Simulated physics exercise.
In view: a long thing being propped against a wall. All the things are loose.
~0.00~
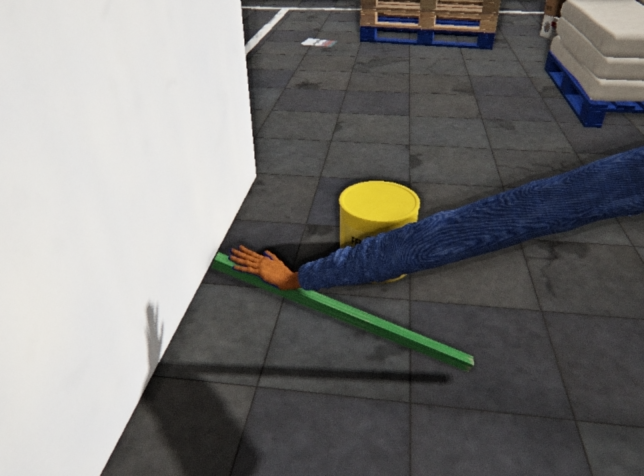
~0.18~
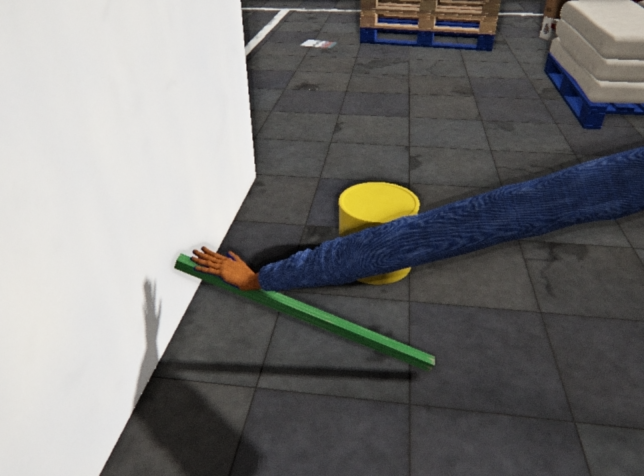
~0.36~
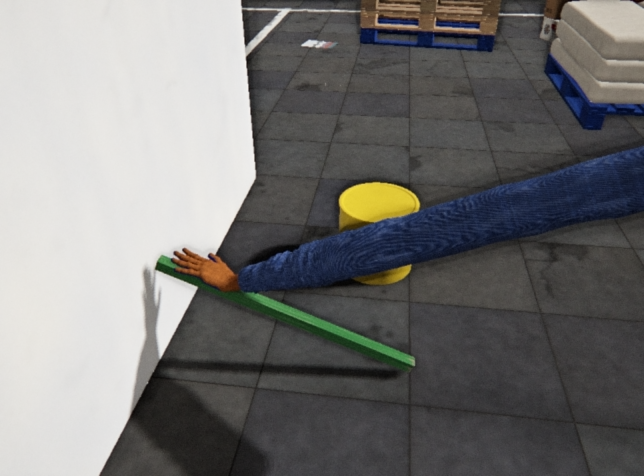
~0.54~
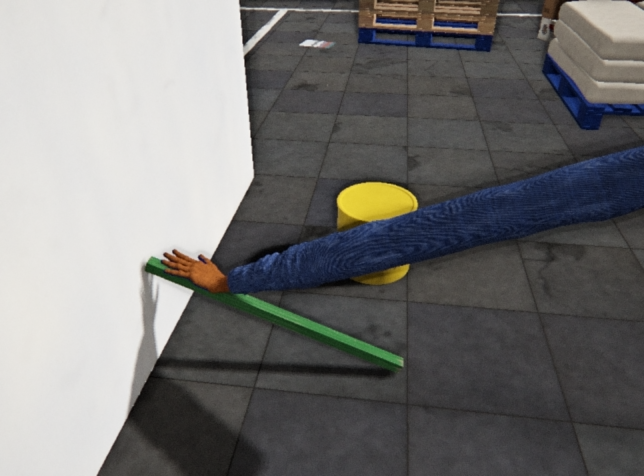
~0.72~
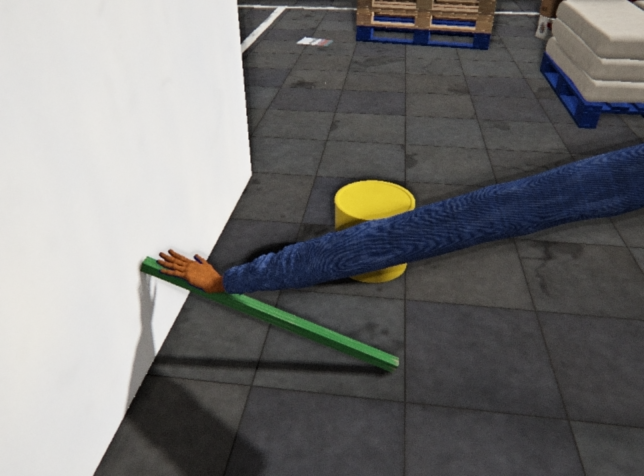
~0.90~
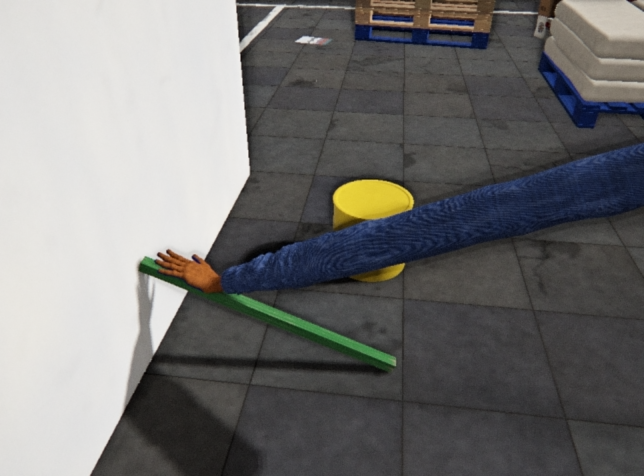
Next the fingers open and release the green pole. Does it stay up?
In the end the pole slides down.
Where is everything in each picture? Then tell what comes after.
On its way; green pole (346, 314); yellow pail (377, 232), in the first frame.
On its way; green pole (308, 314), in the second frame.
On its way; green pole (289, 315), in the third frame.
On its way; green pole (278, 316), in the fourth frame.
Propped up under the hand; green pole (274, 316), in the fifth frame.
Propped up under the hand; green pole (272, 316), in the sixth frame.
By 1.20 s, green pole 15° lower than it was left near (282, 341).
By 1.30 s, green pole 22° lower than it was left near (284, 350).
When it is over (2.2 s), moved from the start, green pole; yellow pail as before. End places, in pixels of the last picture, green pole near (285, 354). The pole slips out.
